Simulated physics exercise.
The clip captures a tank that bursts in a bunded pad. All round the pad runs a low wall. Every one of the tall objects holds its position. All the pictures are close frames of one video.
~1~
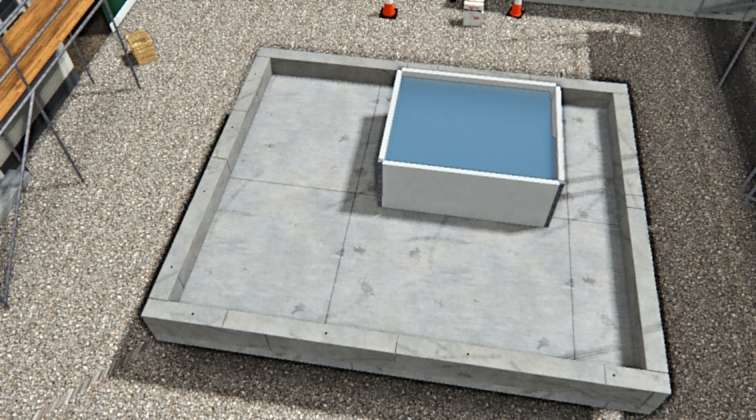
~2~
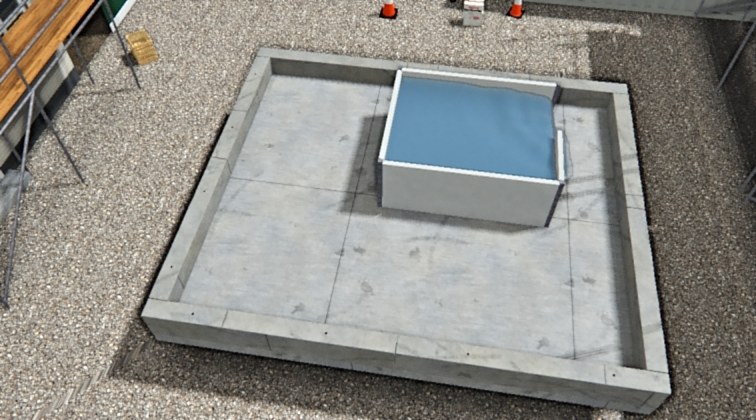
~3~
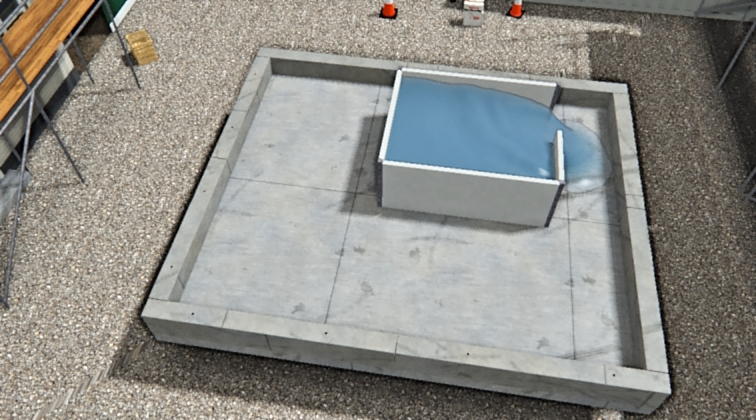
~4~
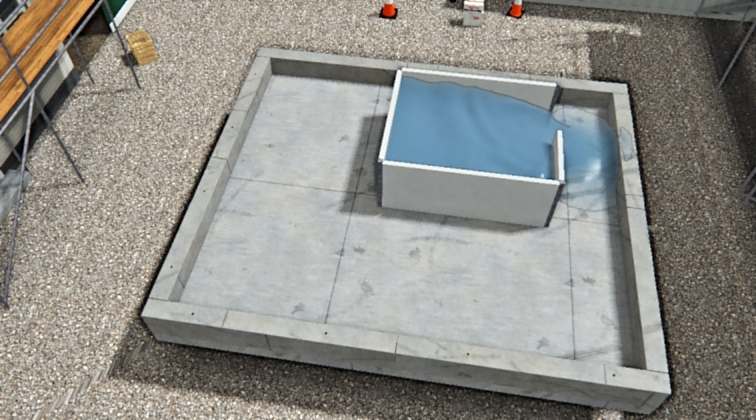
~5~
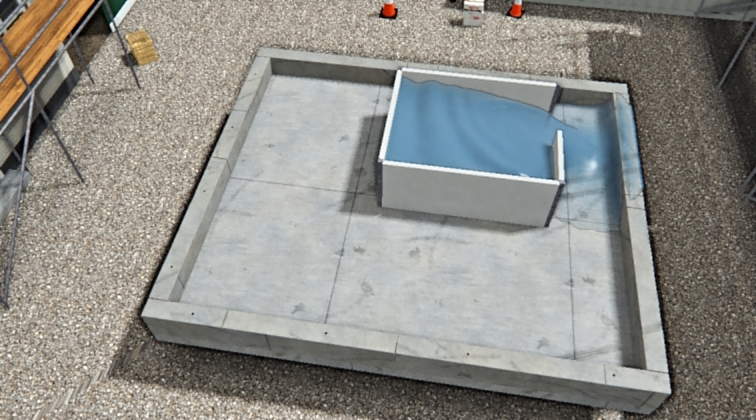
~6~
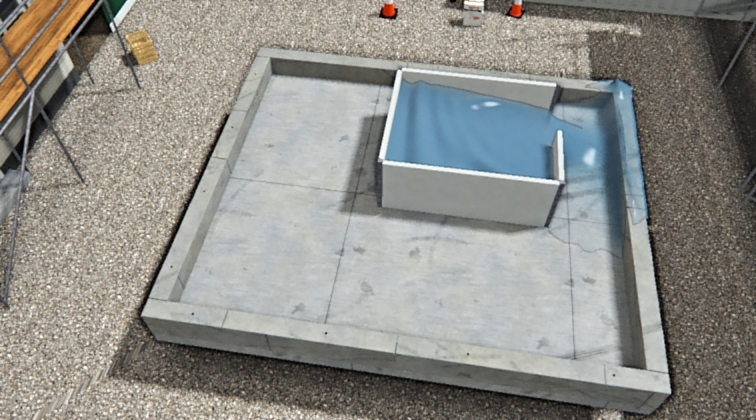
On a concrete pad ringed by a low wall, a white-sided tank full of blue water sits whole and still. A gap opens in its right side and water pours out onto the pad. The water spreads to the right-hand wall, fans along it, and laps up over the far right corner.
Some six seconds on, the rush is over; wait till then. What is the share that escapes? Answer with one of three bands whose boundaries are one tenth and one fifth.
The share is between one tenth and one fifth.
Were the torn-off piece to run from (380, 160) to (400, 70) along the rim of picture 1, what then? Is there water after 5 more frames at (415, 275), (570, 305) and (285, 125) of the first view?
Spared, spared, soaked.
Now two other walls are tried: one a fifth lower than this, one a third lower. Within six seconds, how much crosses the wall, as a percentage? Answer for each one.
About 24 percent in the first case, about 32 percent in the second.
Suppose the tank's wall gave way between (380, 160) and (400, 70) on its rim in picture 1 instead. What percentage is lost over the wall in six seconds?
Estimate: 10 %.
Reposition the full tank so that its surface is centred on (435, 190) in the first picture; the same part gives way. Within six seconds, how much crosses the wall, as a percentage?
Estimated share: Around 6 %.
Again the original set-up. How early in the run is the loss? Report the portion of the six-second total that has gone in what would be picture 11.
Roughly 30 %.
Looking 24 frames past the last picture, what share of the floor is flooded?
It comes to roughly 75 in a hundred.
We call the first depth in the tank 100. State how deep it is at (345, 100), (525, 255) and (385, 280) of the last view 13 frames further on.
The three come to some 2, 4 and 0 per cent respectively.
A moment on, water covers 15 % of the floor; the low wall has let 2 % over.
Next, water covers 20 % of the floor; the low wall has let 5 % over.
Then, water covers 40 % of the floor; the low wall has let 13 % over.
Later, water covers 60 % of the floor; the low wall has let 15 % over.
In the end, water covers 75 % of the floor; the low wall has let 15 % over.
